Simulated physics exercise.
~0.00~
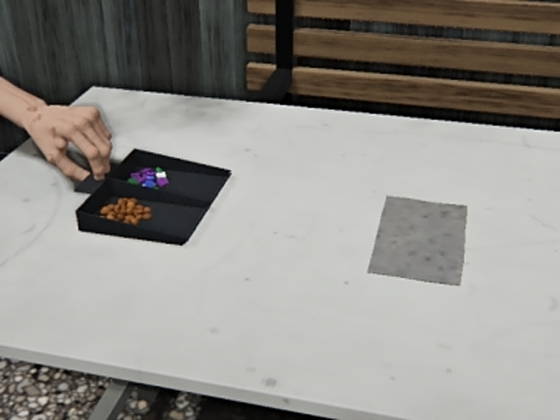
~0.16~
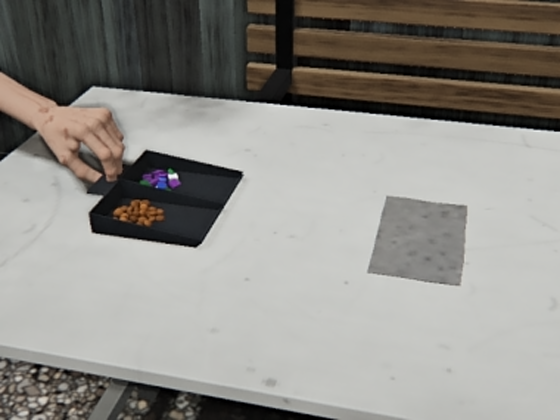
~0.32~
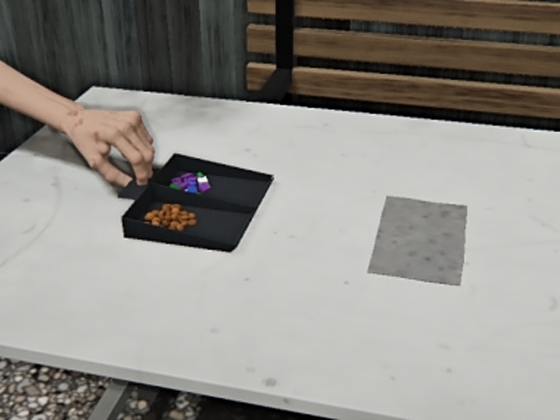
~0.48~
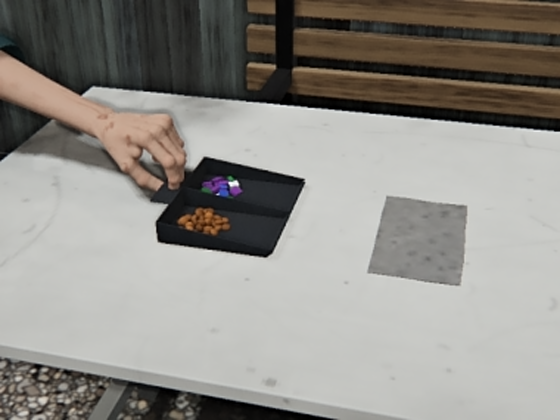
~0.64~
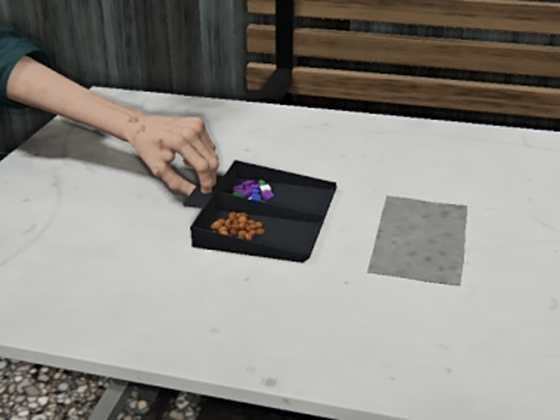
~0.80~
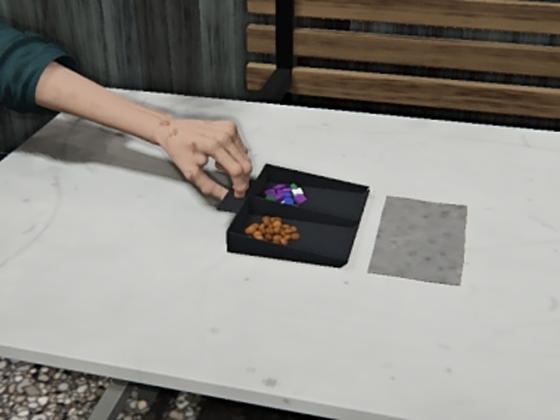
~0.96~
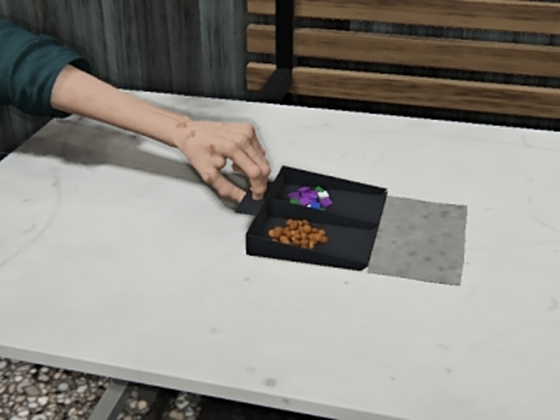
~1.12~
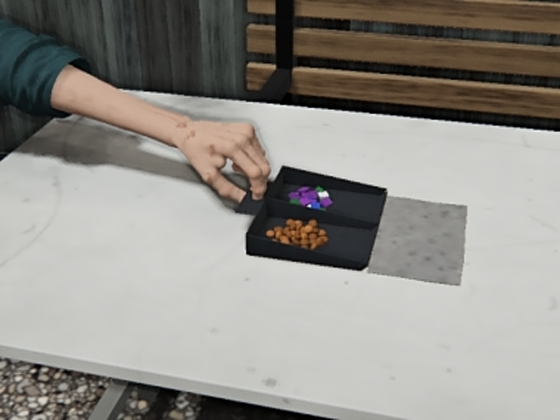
To begin with, a hand grips the left side of a black, two-part tray on a white marbled table, with small orange-brown pieces in the nearer part and purple, mostly shiny bits in the farther one. The hand pushes the tray steadily to the right, toward a flat grey slab, and a dark green sleeve comes into view behind it. Both batches ride along inside their compartments. The tray reaches the slab's left edge and stops there, while the slab stays put. Finally, everything rests still, the hand remains at the tray, and both batches are inside.
